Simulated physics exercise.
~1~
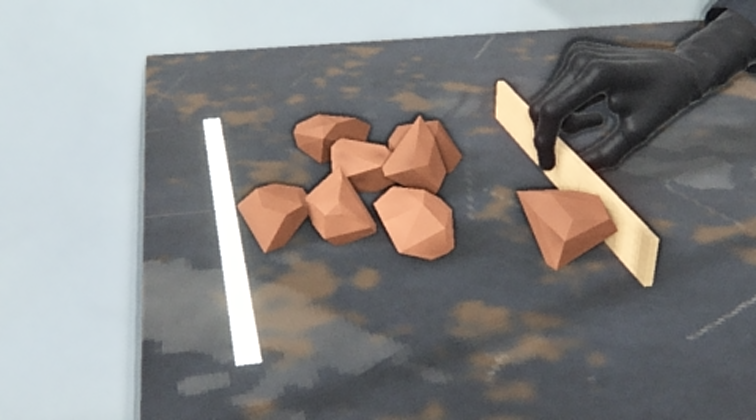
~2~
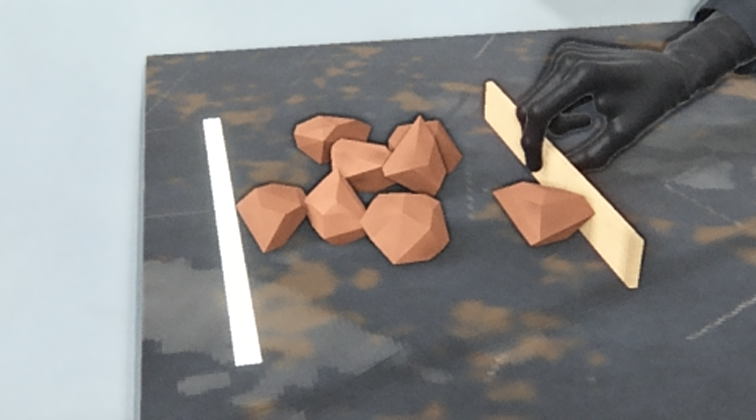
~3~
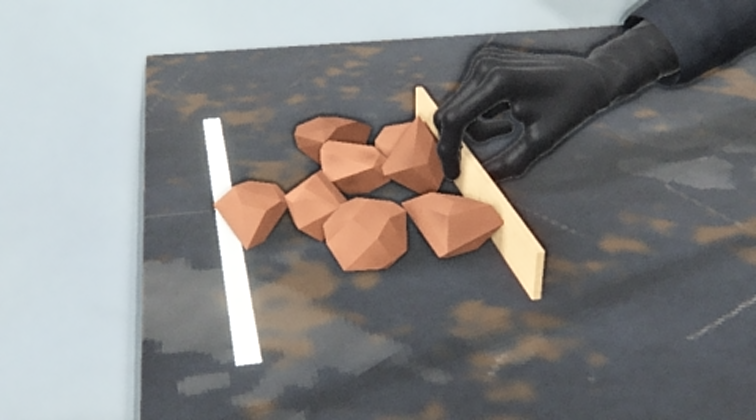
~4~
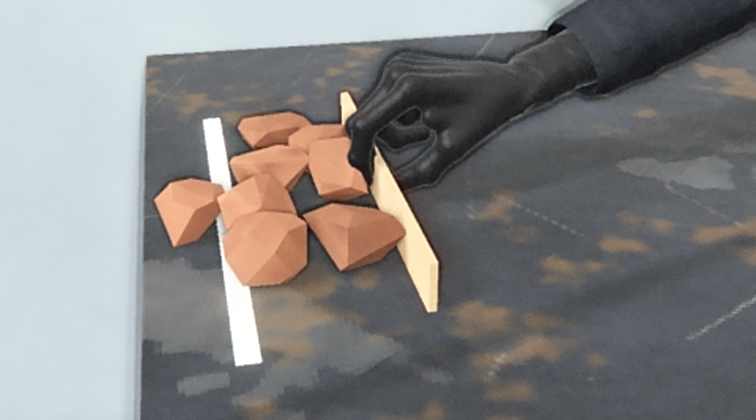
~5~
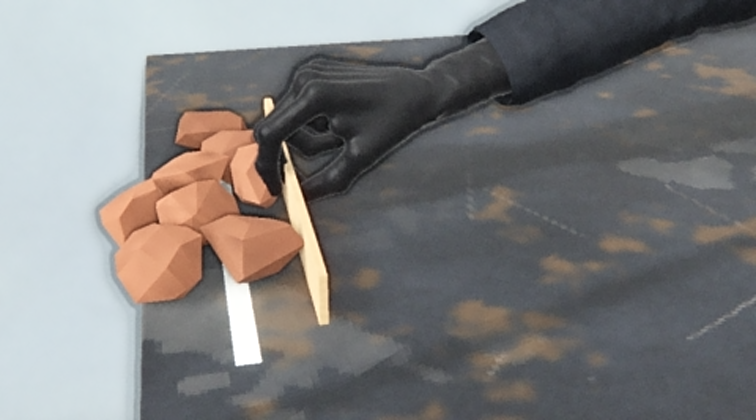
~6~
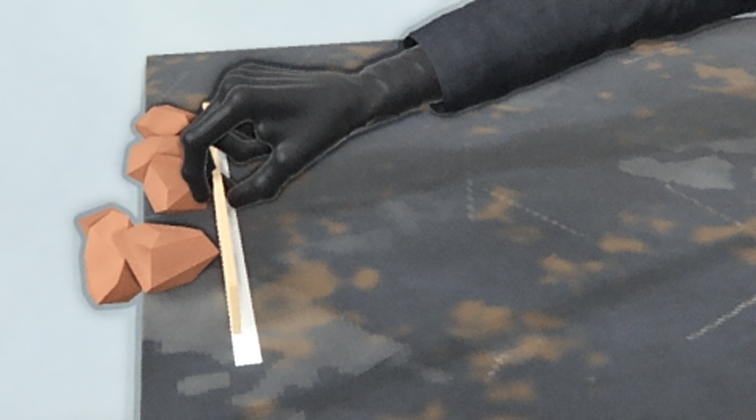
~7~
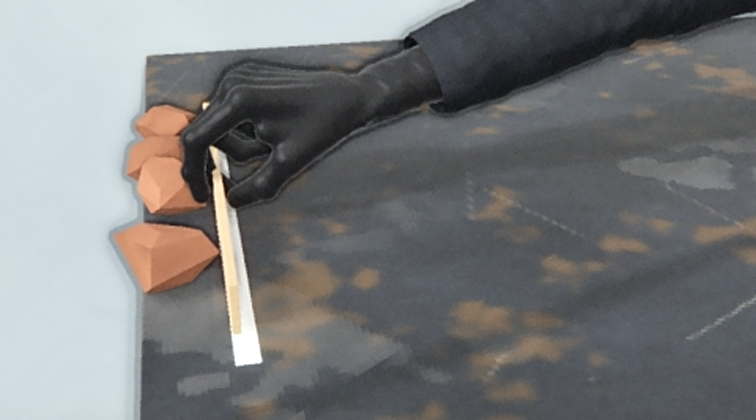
The clip shows a black-gloved hand using an upright pale strip to push a heap of reddish-brown, angular lumps leftward across a dark, mottled tabletop. Some lumps drop off the left edge, and the strip stops at the white tape with the remaining lumps at the edge, some partly overhanging.
